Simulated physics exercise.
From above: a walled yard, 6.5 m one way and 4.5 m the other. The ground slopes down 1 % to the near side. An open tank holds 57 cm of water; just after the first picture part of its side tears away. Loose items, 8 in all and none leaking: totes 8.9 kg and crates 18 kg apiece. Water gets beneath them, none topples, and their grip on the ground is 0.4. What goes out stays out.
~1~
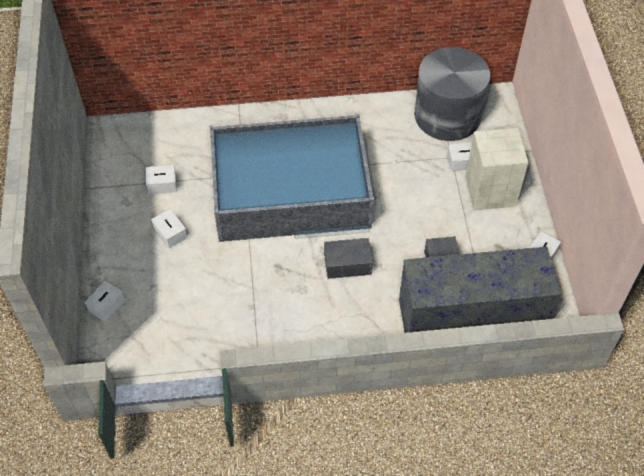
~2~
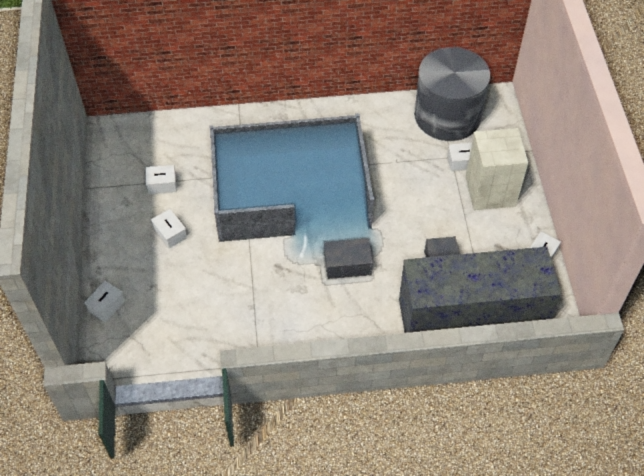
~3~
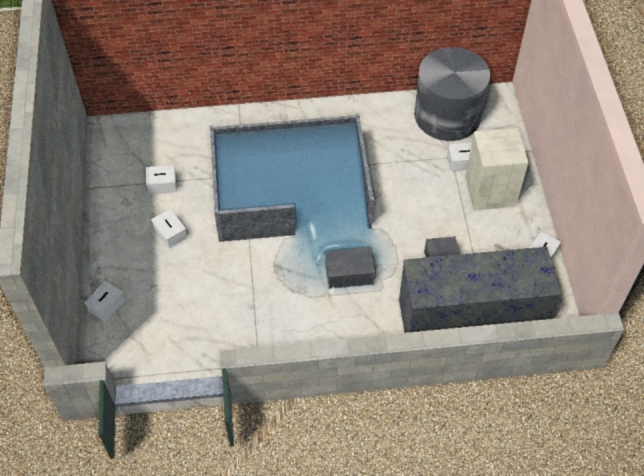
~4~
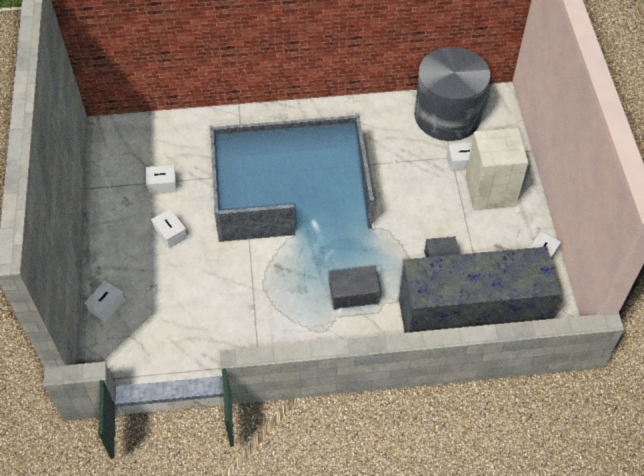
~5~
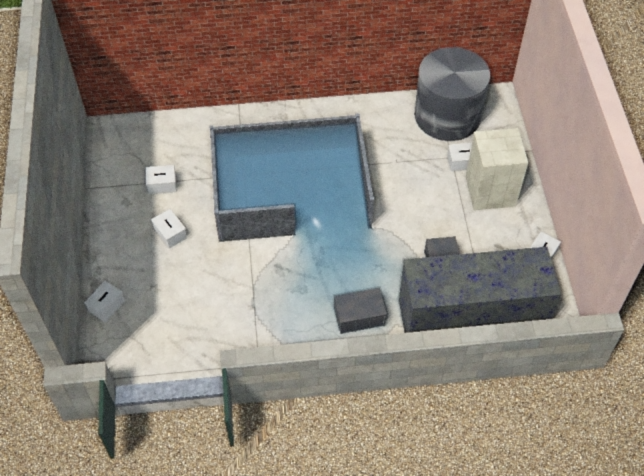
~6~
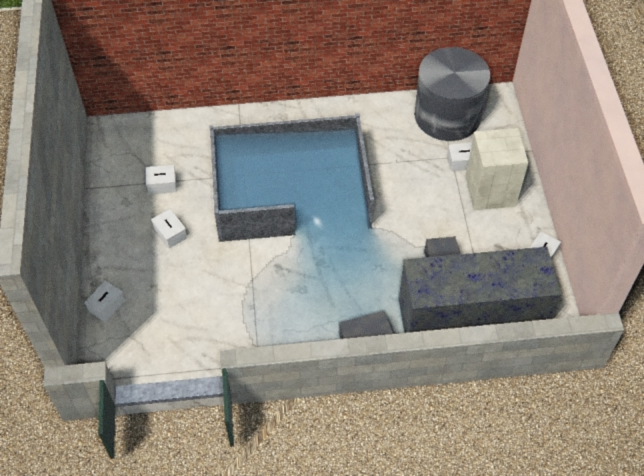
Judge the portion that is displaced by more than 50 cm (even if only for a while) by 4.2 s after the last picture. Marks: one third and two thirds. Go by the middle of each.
That comes to between one and two thirds.
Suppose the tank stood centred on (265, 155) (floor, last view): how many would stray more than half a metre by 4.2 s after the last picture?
In that case 4 of them.
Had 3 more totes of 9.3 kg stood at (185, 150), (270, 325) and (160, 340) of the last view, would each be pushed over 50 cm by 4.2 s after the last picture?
In turn: Short of it, over, over.
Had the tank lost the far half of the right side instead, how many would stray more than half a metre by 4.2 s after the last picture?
In that case 4 of them.
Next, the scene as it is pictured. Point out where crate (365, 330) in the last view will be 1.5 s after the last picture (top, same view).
Around (322, 331).
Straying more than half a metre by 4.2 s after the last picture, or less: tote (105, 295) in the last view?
Answer: Over.
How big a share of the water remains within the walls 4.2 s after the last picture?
Some 94 per cent remains.
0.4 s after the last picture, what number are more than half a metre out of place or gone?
1 of them.
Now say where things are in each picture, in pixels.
In the first picture, a crate at (348, 252), on the bottom; a crate at (445, 256) rests on the ground; water covers 2.9 m2; 0 of 8 have shifted.
In the second picture, a crate at (348, 252) rests on the ground; a crate at (445, 256), on the bottom; water covers 3.4 m2; 0 of 8 have shifted.
In the third picture, a crate at (350, 262) rests on the ground, 15 cm from its start; a crate at (445, 256) rests on the ground; water covers 4.0 m2; 1 of 8 have shifted.
In the fourth picture, a crate at (355, 281) rests on the ground, 46 cm from its start; a crate at (445, 256), on the bottom; water covers 4.9 m2; 1 of 8 have shifted.
In the fifth picture, a crate at (360, 305), on the bottom, 81 cm from its start; a crate at (445, 256), on the bottom; water covers 5.8 m2; 1 of 8 have shifted.
In the sixth picture, a crate at (367, 330) rests on the ground, 117 cm from its start; a crate at (445, 256) rests on the ground; 6.5 m2 under water; 1 of 8 have shifted.
Then, 0.4 s after the last picture 1 of 8 are over 50 cm from their spots; 1 afloat.
Then, 1.5 s after the last picture 3 of 8 are over 50 cm from their spots; 1 afloat.
Then, 2.8 s after the last picture 4 of 8 are over 50 cm from their spots; 2 afloat.
Then, 4.2 s after the last picture 5 of 8 are over 50 cm from their spots, and 5 have been at some point; 2 afloat.
